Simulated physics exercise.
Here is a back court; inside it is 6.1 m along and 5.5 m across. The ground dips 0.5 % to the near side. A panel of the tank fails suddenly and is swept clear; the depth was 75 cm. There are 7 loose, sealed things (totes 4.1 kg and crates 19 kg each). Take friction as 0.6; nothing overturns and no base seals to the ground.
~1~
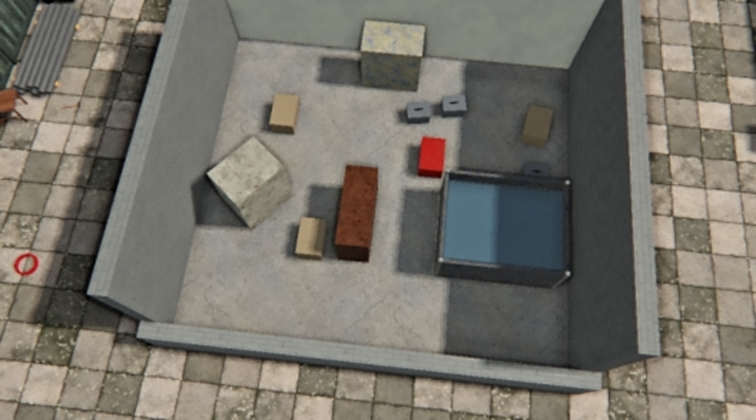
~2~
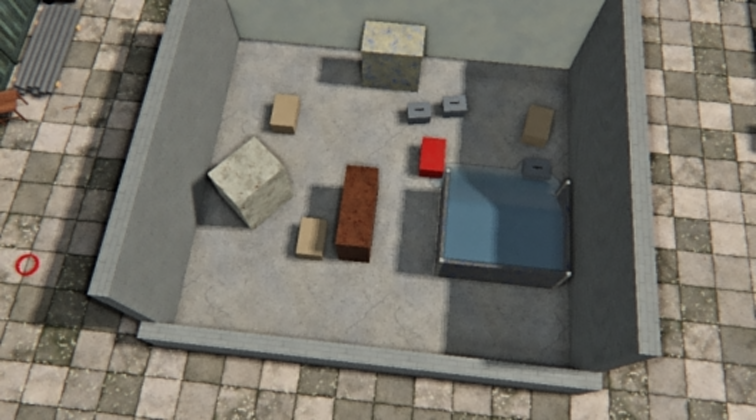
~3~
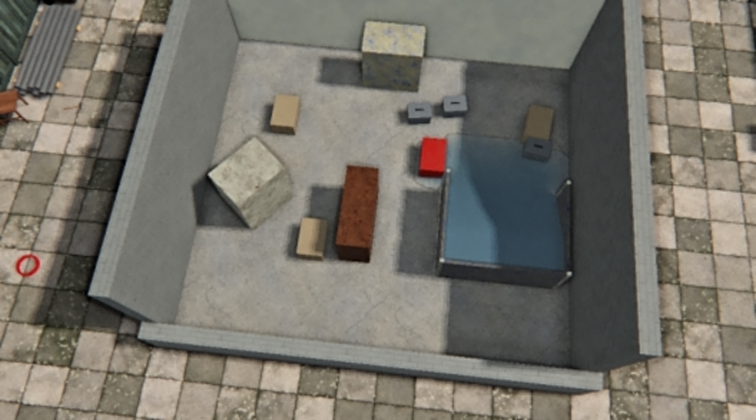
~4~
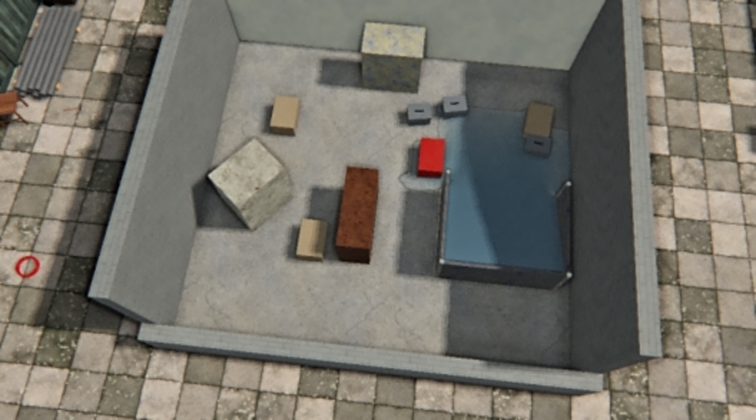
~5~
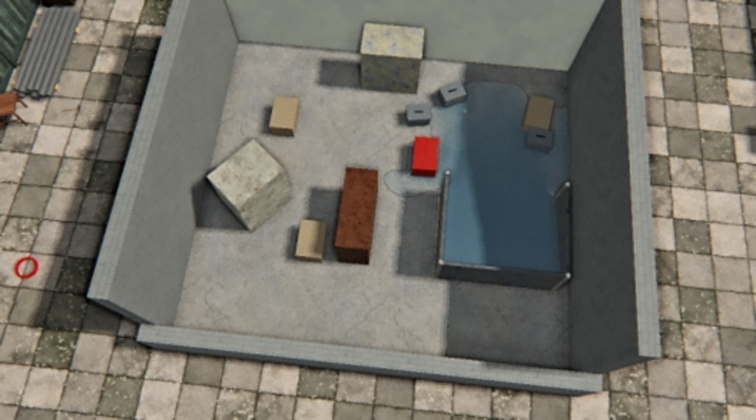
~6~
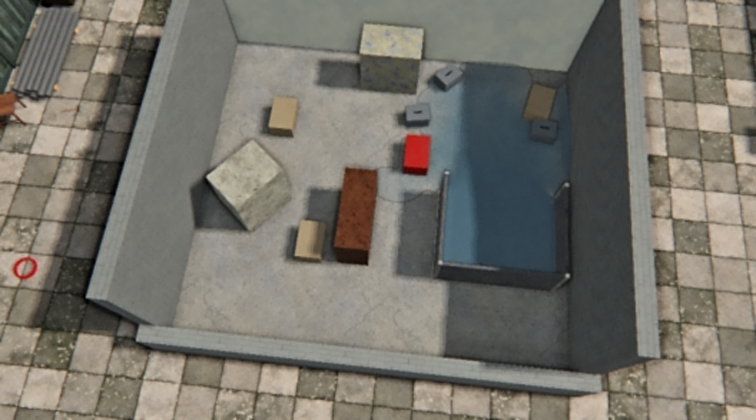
In a walled yard, a panel gave way on a tank of blue water, and the water spread toward the far wall, nudging the red crate left and shifting a few grey boxes.
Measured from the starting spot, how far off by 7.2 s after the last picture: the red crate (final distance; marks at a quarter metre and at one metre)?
The red crate travels far.
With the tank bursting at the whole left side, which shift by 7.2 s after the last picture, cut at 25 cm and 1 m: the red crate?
In that case the red crate moves a short way.
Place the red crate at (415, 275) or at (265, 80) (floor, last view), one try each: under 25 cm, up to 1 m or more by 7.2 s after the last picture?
In turn: It holds its place; it travels far.
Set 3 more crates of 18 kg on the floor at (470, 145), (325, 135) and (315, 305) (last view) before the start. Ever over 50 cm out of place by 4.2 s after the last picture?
In turn: More, over, under.
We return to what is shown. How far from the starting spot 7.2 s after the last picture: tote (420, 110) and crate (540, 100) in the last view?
In that order: 300 cm, 150 cm.
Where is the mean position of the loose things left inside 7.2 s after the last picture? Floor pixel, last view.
Around (359, 132).
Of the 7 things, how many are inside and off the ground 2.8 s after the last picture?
4 of them.
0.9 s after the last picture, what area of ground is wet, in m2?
About 11.5 m2.
Then, 0.9 s after the last picture the red crate is near (396, 147), 0.6 m from its start, aground; 3 afloat.
Then, 2.8 s after the last picture the red crate is near (359, 171), 1.2 m from its start, aground; 4 afloat.
Then, 4.8 s after the last picture the red crate is near (308, 173), 2.1 m from its start, aground; 3 afloat.
Then, 7.2 s after the last picture the red crate is near (308, 173), 2.1 m from its start, aground; 4 afloat.
